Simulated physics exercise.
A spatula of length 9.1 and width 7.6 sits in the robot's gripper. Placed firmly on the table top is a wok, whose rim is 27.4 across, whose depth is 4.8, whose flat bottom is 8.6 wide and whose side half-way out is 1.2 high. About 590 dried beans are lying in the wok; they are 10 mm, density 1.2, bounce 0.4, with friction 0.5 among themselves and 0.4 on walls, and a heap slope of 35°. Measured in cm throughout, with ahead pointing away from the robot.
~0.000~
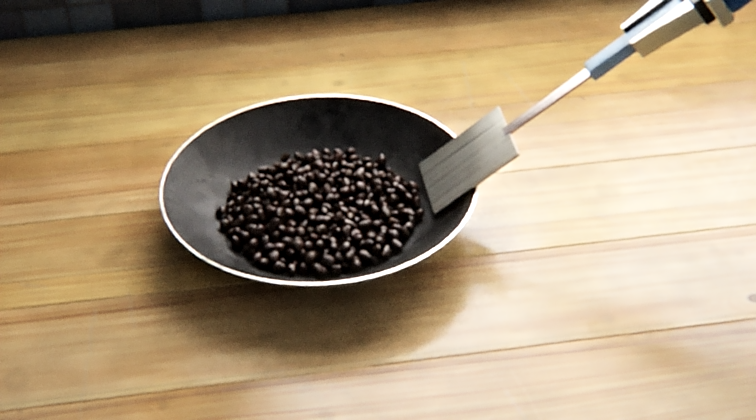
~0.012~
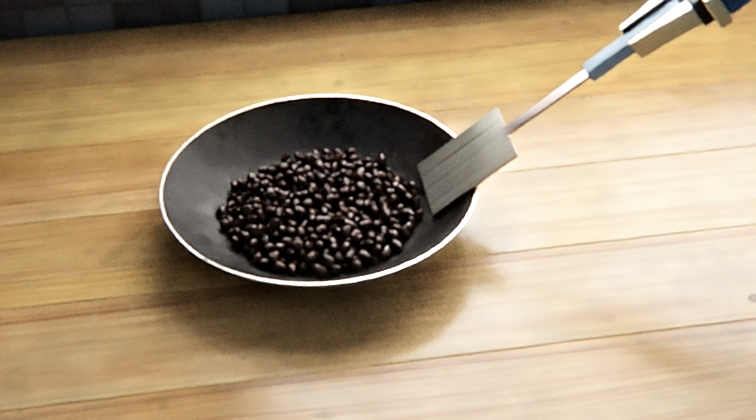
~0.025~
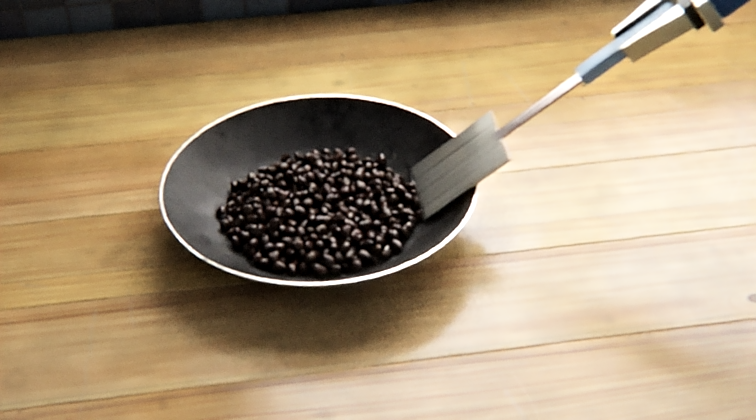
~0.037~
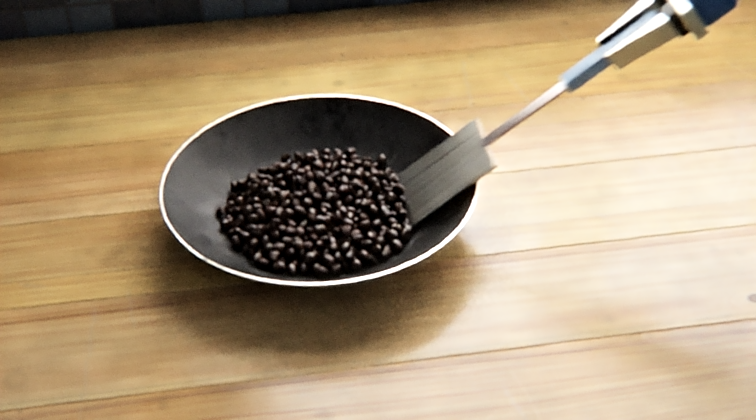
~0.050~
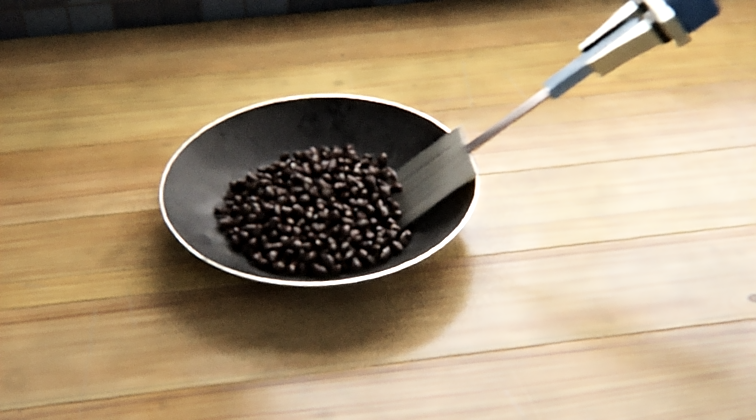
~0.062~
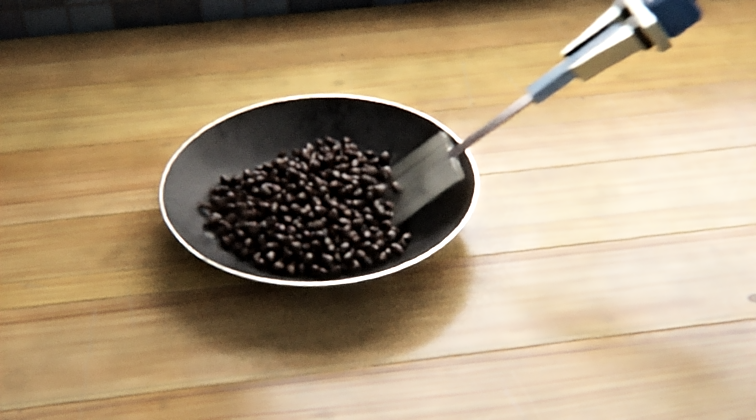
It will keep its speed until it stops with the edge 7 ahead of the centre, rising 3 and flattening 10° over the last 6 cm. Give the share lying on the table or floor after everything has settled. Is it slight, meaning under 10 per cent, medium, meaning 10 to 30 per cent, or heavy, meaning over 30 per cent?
It is medium, from 10 to 30 per cent.
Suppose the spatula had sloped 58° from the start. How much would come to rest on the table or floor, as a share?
30 %.
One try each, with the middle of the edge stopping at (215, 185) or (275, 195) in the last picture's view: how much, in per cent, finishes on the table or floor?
The two tries give near 40 and near 10 in a hundred.
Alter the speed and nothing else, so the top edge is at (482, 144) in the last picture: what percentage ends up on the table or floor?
Near 5 in a hundred.
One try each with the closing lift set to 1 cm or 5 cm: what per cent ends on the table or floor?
25 and 15 %.
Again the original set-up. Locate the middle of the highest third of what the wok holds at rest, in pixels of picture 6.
The centre sits at about (218, 209).
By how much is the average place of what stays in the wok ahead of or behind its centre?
I'd say it's roughly 4.5 cm toward the front.
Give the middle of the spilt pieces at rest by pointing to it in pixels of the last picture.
Resting centre: About (37, 252).
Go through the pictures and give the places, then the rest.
In the first frame, spatula top edge at (509, 130), sloping 37°; upper third of the load around (324, 202), from x 220 to 420, top at y 155; 590 in the wok.
In the second frame, spatula top edge at (508, 131), sloping 37°; upper third of the load around (324, 202), from x 220 to 420, top at y 155.
In the third frame, spatula top edge at (500, 135), sloping 37°; upper third of the load around (324, 202), from x 220 to 420, top at y 155.
In the fourth frame, spatula top edge at (486, 142), sloping 37°; upper third of the load around (323, 202), from x 220 to 410, top at y 150.
In the fifth frame, spatula top edge at (469, 149), sloping 37°; upper third of the load around (321, 200), from x 220 to 410, top at y 150.
In the sixth frame, spatula top edge at (453, 154), sloping 37°; upper third of the load around (315, 199), from x 205 to 405, top at y 140; 590 in the wok.
By 0.09 s, sloping 37°, highest piece 6 above the table; 590 in the wok.
By 0.12 s, sloping 34°, highest piece 7 above the table; 589 in the wok, 1 on the blade or in flight.
By 0.34 s, sloping 27°, highest piece 7 above the table; 465 in the wok, 98 on the table or floor, 27 on the blade or in flight.
By 1.39 s, sloping 27°, highest piece 6 above the table; 465 in the wok, 125 on the table or floor.
Final count, 465 in the wok, 125 on the table or floor. That is 21 % on the table or floor.
